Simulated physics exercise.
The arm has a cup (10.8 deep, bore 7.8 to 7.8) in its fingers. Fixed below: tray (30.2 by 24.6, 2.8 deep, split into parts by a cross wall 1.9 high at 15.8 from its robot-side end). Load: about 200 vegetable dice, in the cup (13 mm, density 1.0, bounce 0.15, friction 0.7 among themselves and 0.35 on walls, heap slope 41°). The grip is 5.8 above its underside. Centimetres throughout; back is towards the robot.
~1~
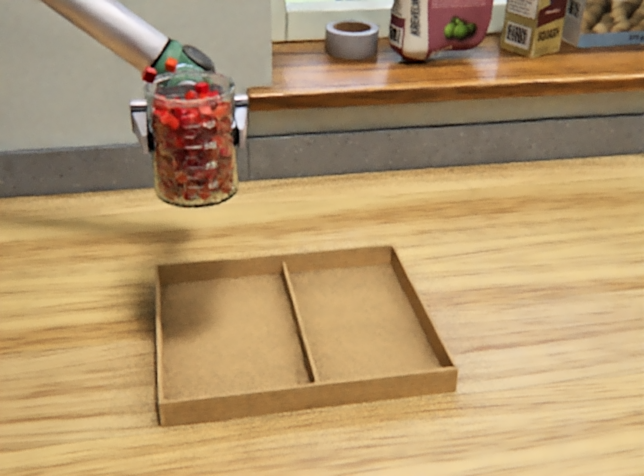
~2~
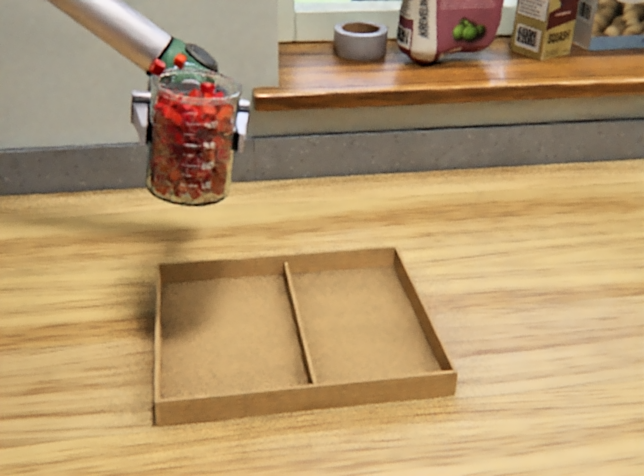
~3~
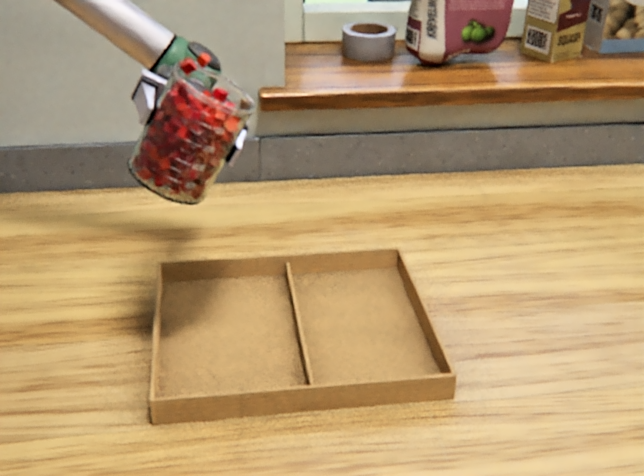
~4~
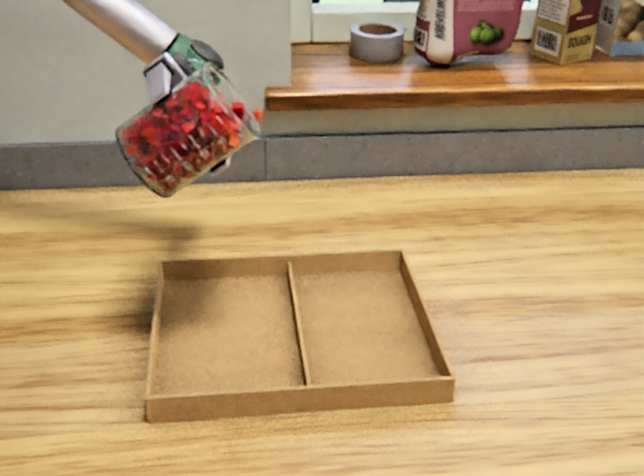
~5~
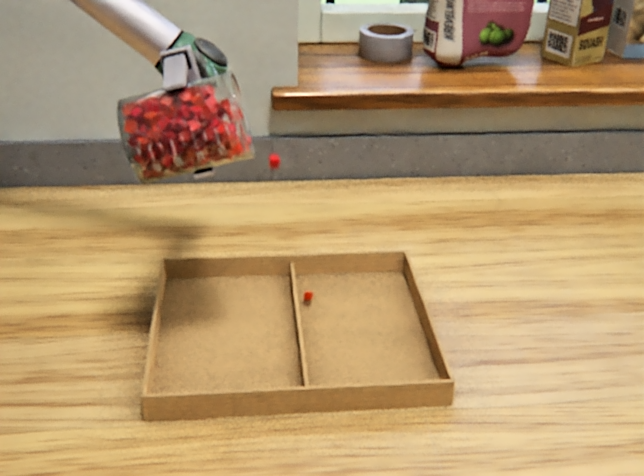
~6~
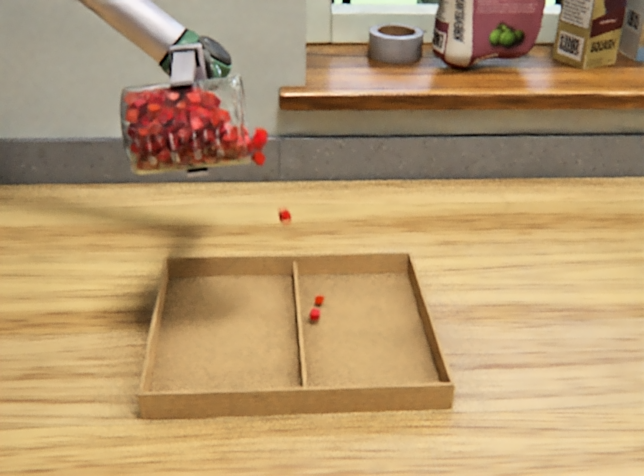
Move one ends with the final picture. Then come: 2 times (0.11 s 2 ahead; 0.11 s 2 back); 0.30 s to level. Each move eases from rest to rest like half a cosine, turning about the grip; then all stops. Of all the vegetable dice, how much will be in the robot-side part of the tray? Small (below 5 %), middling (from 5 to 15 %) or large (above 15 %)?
Share in the robot-side part of the tray: Middling (from 5 to 15 %).
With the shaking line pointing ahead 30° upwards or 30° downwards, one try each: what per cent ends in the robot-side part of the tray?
About 10 and 5 per cent.
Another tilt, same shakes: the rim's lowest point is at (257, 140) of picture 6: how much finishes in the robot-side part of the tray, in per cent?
Some 0 per cent.
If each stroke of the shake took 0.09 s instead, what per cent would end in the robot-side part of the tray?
It would be near 10 per cent.
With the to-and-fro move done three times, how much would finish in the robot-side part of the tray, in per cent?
Then about 10 per cent.
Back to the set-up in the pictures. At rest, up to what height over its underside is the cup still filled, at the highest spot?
About 10.5 cm.
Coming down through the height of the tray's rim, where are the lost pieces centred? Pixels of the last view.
Near (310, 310).
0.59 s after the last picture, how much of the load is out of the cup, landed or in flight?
Near 20 per cent so far.
Then, 0.30 s later, tilted 84° forward, highest piece 28 above the table; 171 in the cup, 7 in the far-side part, 3 in the robot-side part, 14 in flight or on a rim.
Then, 0.59 s later, tilted 41° forward, highest piece 29 above the table; 158 in the cup, 22 in the far-side part, 15 in the robot-side part.
Then, 0.94 s later, level, highest piece 30 above the table; 158 in the cup, 22 in the far-side part, 15 in the robot-side part.
Then, 1.99 s later, level, highest piece 30 above the table; 158 in the cup, 22 in the far-side part, 15 in the robot-side part.
At rest, 158 in the cup, 22 in the far-side part, 15 in the robot-side part. That is 8 % in the robot-side part of the tray.
